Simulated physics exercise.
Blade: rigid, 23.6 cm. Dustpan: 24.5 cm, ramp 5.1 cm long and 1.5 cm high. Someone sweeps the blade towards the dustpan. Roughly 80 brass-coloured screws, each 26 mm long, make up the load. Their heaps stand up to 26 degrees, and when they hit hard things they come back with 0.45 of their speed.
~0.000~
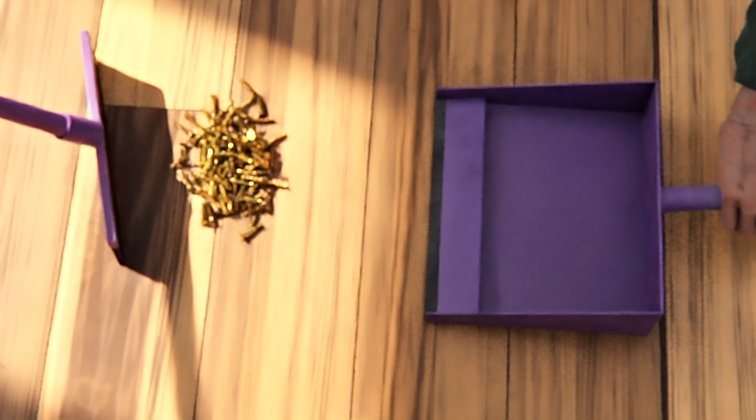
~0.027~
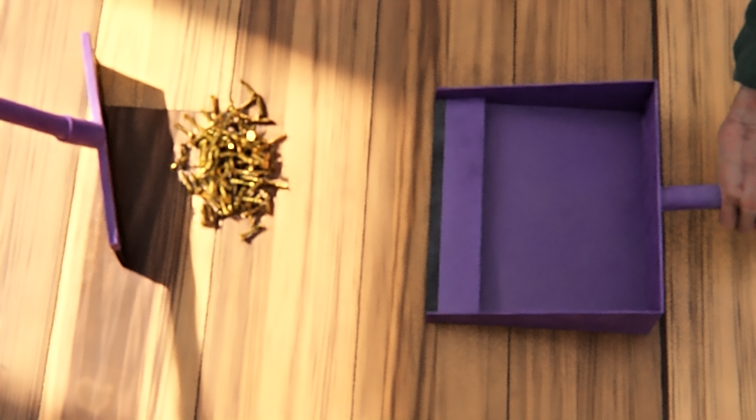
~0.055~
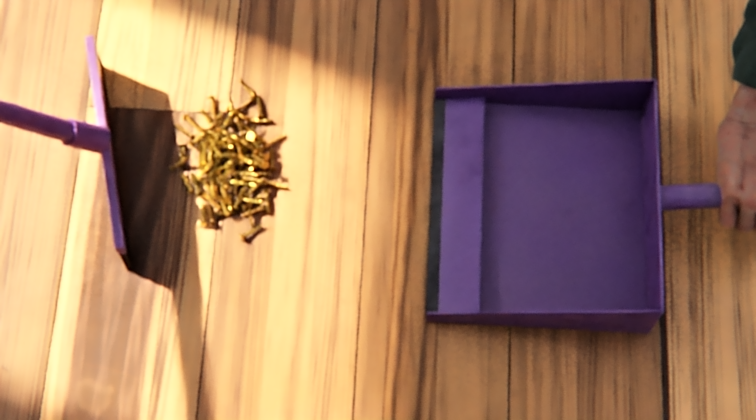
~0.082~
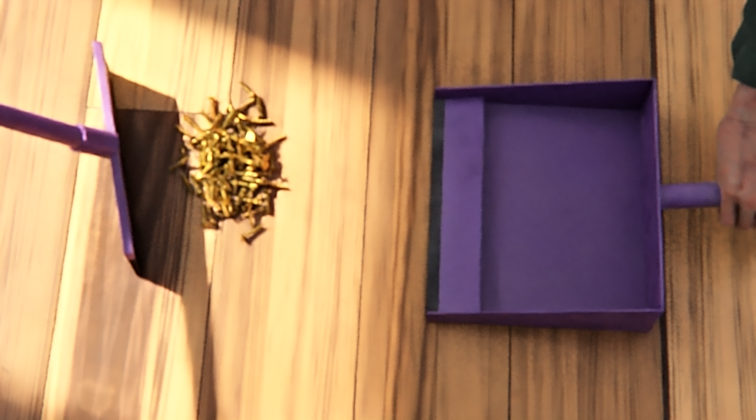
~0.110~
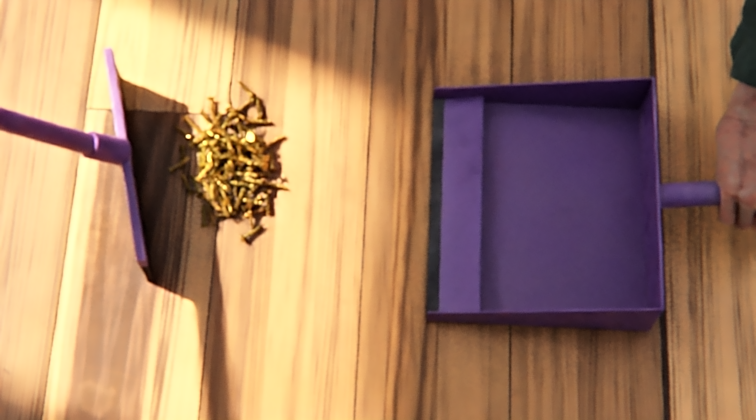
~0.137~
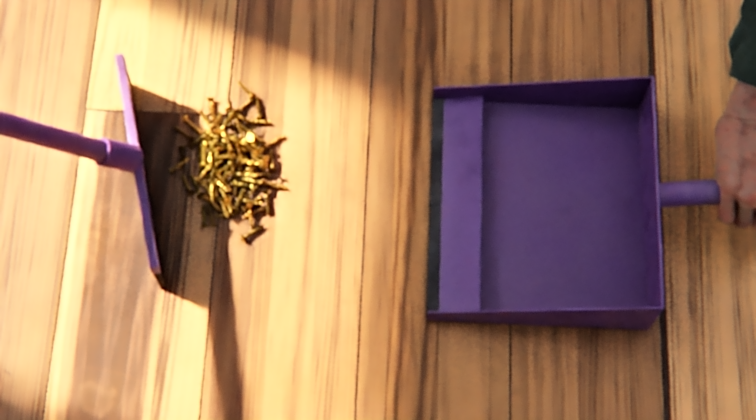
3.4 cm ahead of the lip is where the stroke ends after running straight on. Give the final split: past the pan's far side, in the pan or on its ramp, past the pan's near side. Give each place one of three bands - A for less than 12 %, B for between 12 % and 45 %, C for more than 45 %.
Far side, band A; pan, band A; near side, band A.
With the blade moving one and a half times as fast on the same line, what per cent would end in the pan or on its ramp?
Roughly 0 in a hundred.
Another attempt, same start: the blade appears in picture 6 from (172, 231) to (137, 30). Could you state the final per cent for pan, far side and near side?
Final per cent - pan 5, far 35, near 0.
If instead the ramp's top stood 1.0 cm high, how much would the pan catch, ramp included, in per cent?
It would be near 0 per cent.
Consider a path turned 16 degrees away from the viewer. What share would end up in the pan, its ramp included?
That gives near 0 in a hundred.
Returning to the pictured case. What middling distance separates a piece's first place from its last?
Median: Approx. 16 cm.
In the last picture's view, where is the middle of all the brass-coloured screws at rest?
Near (366, 180).
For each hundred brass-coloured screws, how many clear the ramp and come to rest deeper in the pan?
Roughly 0 percent.
After 0.38 s, middle of the blade 18 cm from the lip; 0 % over the lip, far side 0 %, near side 0 %.
After 0.54 s, middle of the blade 10 cm from the lip; 0 % over the lip, far side 0 %, near side 0 %.
After 0.82 s, middle of the blade 6 cm from the lip; 0 % over the lip, far side 0 %, near side 0 %.
At rest (1.3 s), far side 5 %, pan 0 %, near side 0 %, in front of the lip or behind the blade 95 %.
